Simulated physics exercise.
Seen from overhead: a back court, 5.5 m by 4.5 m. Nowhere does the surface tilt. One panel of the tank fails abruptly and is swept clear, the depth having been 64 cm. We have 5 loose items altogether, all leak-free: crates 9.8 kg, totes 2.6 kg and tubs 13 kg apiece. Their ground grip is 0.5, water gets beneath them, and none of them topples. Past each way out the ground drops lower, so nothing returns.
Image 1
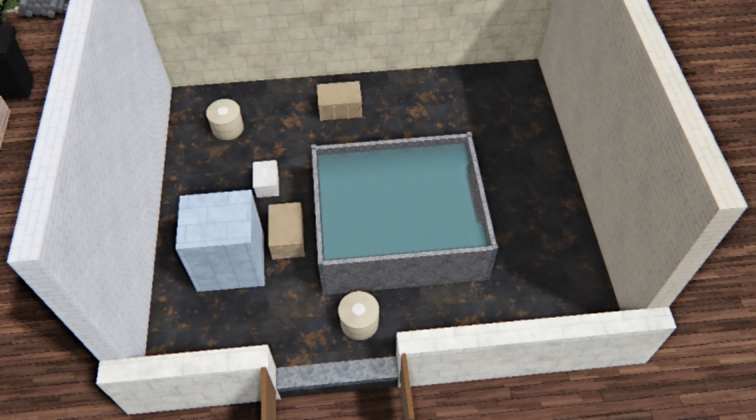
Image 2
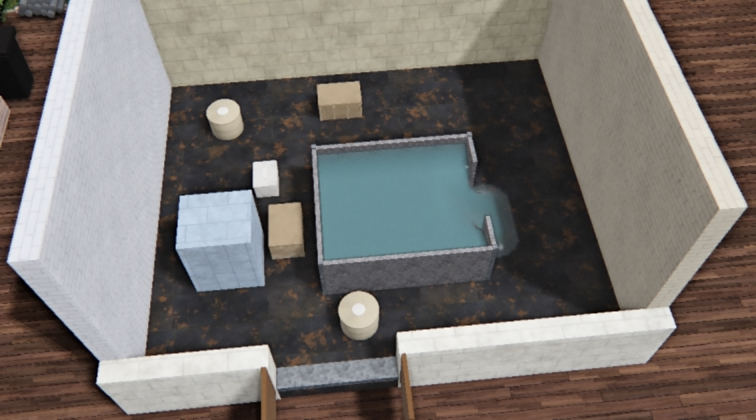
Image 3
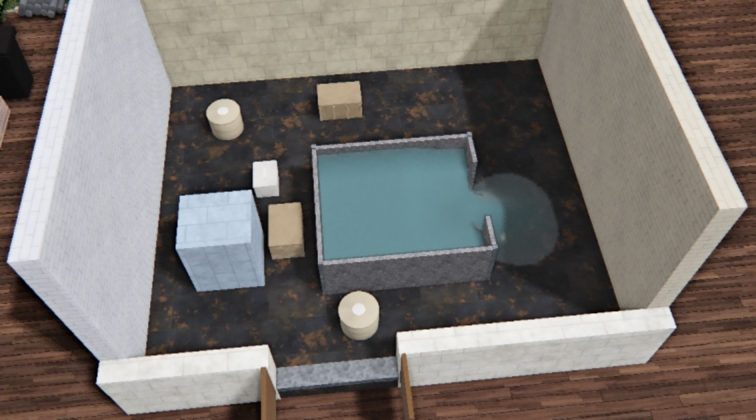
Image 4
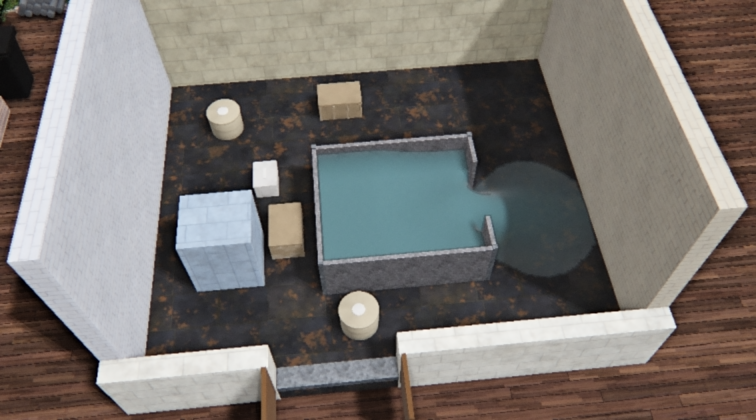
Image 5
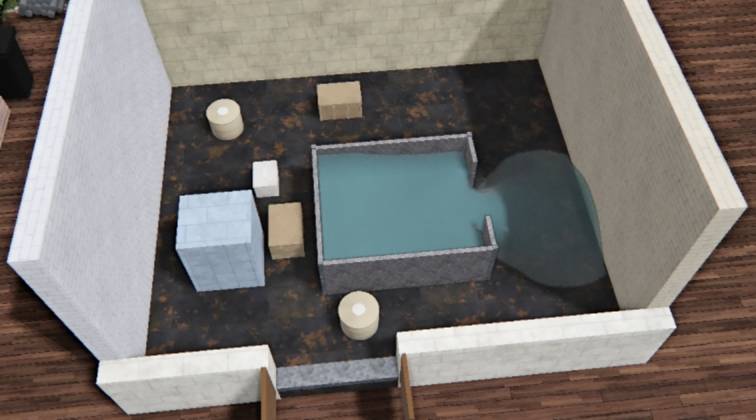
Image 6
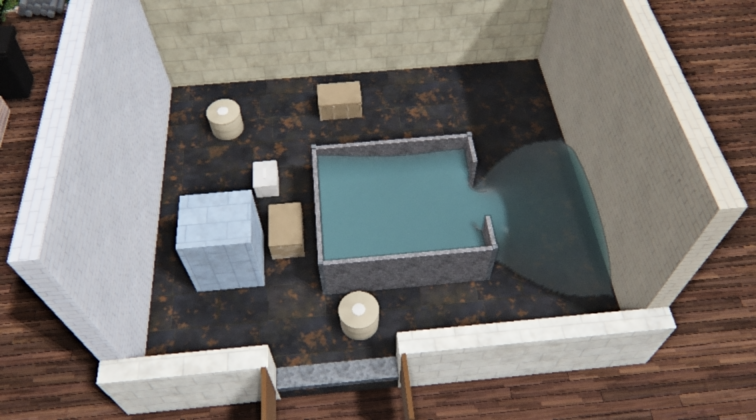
Teal water pours through a gap that opens in the right side of a grey-walled rectangular tank, in a dark-floored walled court seen from overhead. Tan boxes, cream round tubs, a small white block and a large pale blue block stand behind, left of and in front of the tank. The water fans out rightward in a rounded sheet and reaches the right wall, while the objects and camera stay still.
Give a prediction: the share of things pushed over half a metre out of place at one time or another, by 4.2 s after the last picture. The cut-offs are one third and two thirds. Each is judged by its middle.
The portion is a third to two thirds.
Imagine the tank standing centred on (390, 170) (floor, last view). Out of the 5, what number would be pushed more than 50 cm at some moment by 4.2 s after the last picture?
So the tally would be 2.
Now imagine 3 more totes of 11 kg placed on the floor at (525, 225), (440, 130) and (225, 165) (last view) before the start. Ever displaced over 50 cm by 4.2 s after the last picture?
Respectively: Tops it; doesn't reach it; doesn't reach it.
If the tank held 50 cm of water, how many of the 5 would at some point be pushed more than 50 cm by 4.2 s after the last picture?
You'd get 2 in that case.
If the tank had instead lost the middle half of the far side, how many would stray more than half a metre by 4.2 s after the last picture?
Then it comes to 3.
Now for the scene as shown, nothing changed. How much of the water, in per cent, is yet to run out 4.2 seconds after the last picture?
Remaining: Approx. 98 per cent.
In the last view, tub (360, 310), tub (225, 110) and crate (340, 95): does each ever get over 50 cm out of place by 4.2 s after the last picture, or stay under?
Result, in order: Overshooting / undershooting / overshooting.
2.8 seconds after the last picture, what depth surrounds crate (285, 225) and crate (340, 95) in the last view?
Depths: Near 0 cm, then near 4 cm.
Then, 0.4 s after the last picture 0 of 5 are over 50 cm from their spots; 0 afloat.
Then, 1.5 s after the last picture 0 of 5 are over 50 cm from their spots; 0 afloat.
Then, 2.8 s after the last picture 1 of 5 are over 50 cm from their spots; 0 afloat.
Then, 4.2 s after the last picture 2 of 5 are over 50 cm from their spots, and 2 have been at some point; 1 afloat.
